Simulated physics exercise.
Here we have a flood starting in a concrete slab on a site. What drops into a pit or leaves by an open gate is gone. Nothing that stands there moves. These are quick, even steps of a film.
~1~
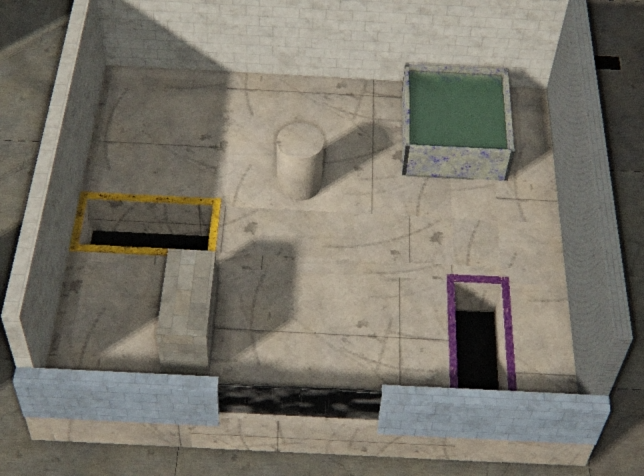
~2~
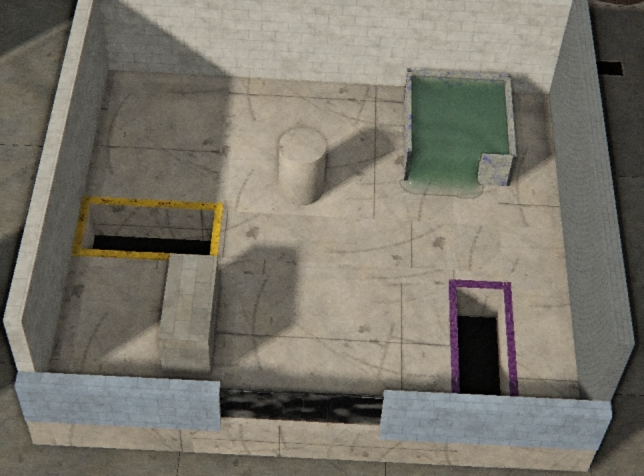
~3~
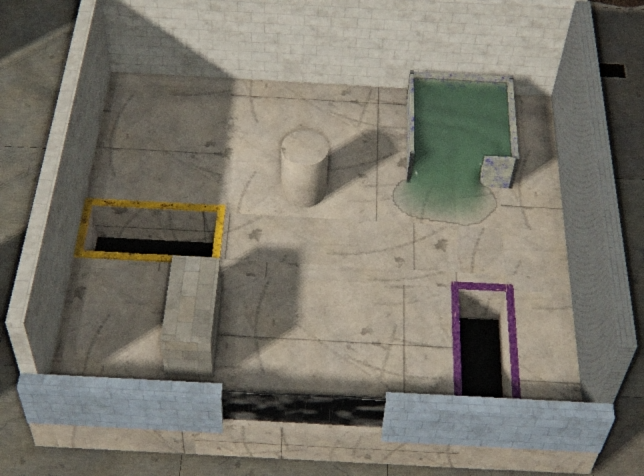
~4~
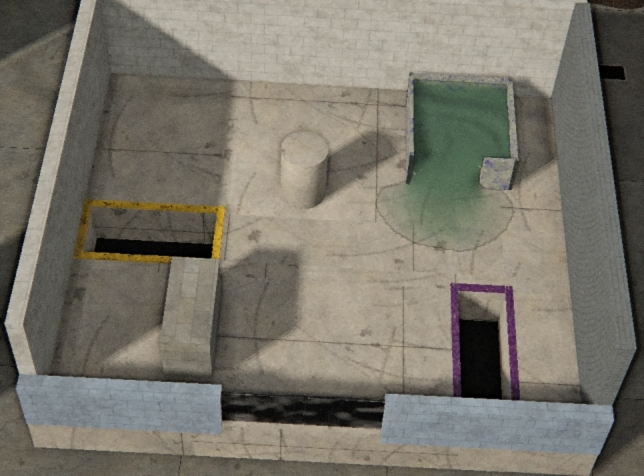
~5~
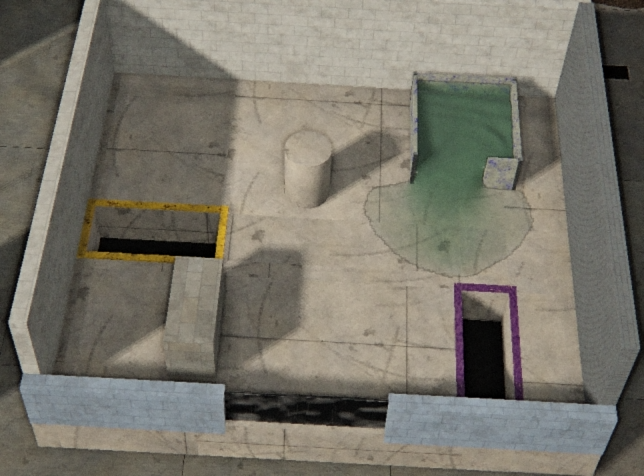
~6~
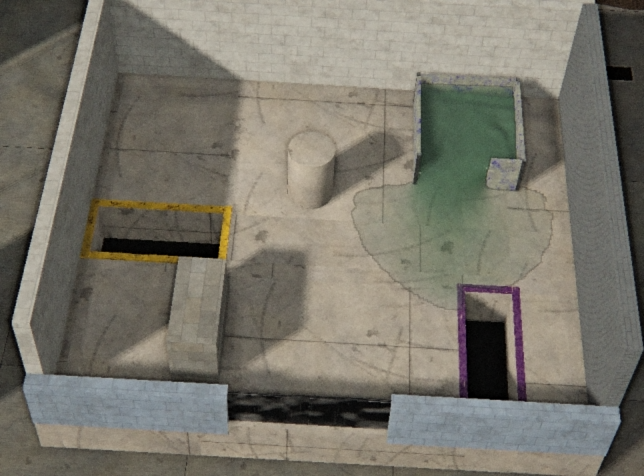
At first, an open tank of green water sits whole and still in a walled concrete slab with a yellow-edged pit and a purple-edged pit. Then part of its front wall is gone and water pours out the gap, fanning across the floor until its edge reaches the purple-edged pit.
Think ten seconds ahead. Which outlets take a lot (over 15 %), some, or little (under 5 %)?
One by one: The gate takes not even 5 %; the purple pit takes above 15 %; the yellow pit takes not even 5 %.
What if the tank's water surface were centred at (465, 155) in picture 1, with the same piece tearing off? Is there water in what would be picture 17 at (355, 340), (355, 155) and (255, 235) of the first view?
As listed: Under water, not flooded, clear.
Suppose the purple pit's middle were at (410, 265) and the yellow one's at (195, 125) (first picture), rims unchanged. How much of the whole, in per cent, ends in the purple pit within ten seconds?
Parts in a hundred: Purple 50.
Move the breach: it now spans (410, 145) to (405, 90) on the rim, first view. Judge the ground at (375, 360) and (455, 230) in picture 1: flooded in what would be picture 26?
As listed: Flooded, free of water.
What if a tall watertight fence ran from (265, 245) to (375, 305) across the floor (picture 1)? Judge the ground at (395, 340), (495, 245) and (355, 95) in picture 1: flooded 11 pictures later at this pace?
One after the other: Wet, covered, not flooded.
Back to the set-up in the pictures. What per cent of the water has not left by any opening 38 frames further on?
Close to 70 %.
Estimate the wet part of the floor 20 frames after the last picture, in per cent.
About 45 per cent.
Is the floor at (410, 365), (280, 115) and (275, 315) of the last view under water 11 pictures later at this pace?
In that order: Flooded, not flooded, flooded.
A moment on, water covers 25 % of the floor; the gate 0 %, the purple pit 4 %, the yellow pit 0 %.
Next, water covers 40 % of the floor; the gate 0 %, the purple pit 10 %, the yellow pit 0 %.
Then, water covers 45 % of the floor; the gate 0 %, the purple pit 17 %, the yellow pit 0 %.
Later, water covers 50 % of the floor; the gate 0 %, the purple pit 31 %, the yellow pit 0 %.
In the end, water covers 60 % of the floor; the gate 0 %, the purple pit 44 %, the yellow pit 1 %.
